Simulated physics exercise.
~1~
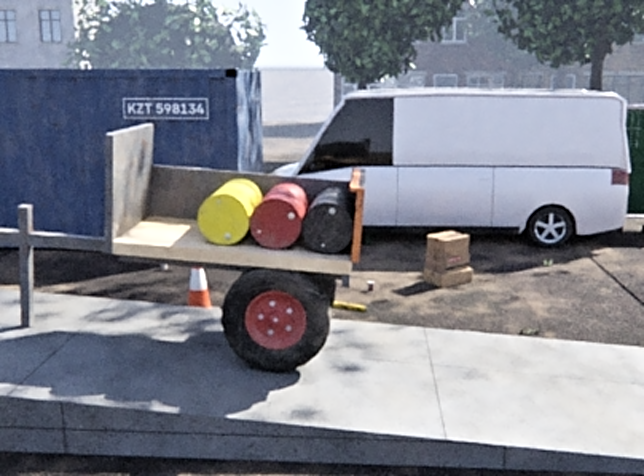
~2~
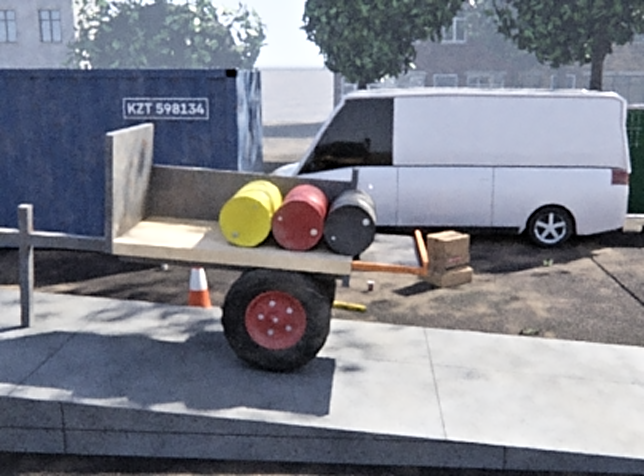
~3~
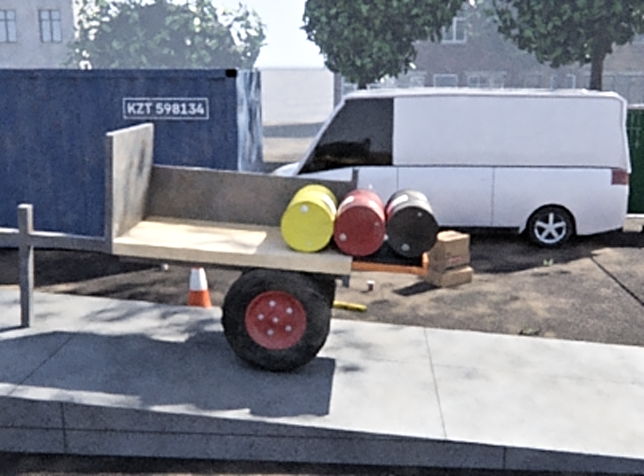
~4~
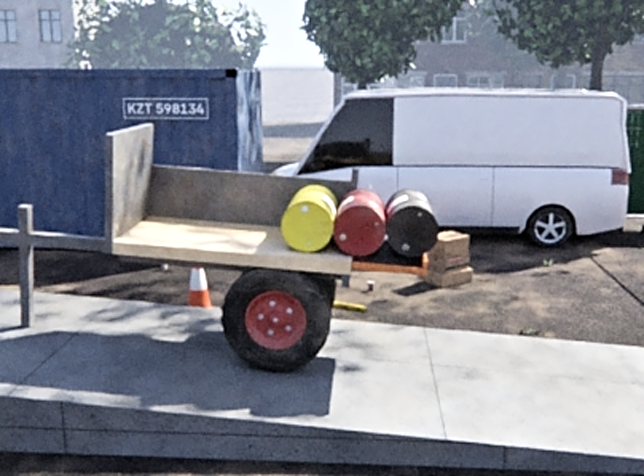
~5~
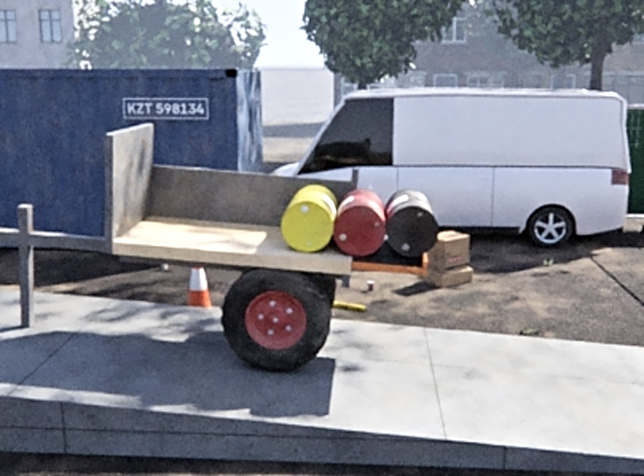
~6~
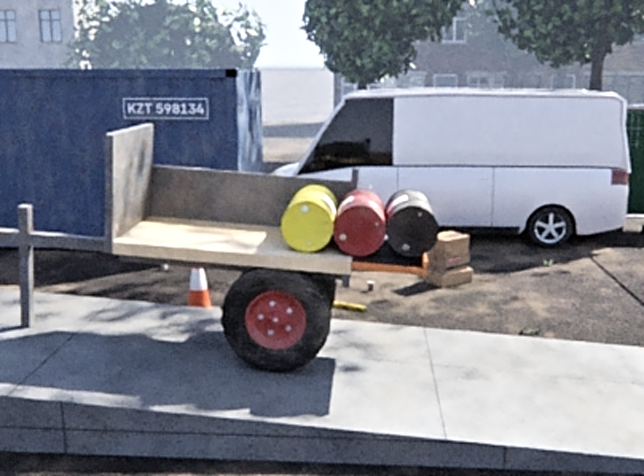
On a sloping pavement, a trailer's tailgate swinging down and yellow, red and black drums rolling right, stopping against its lip.
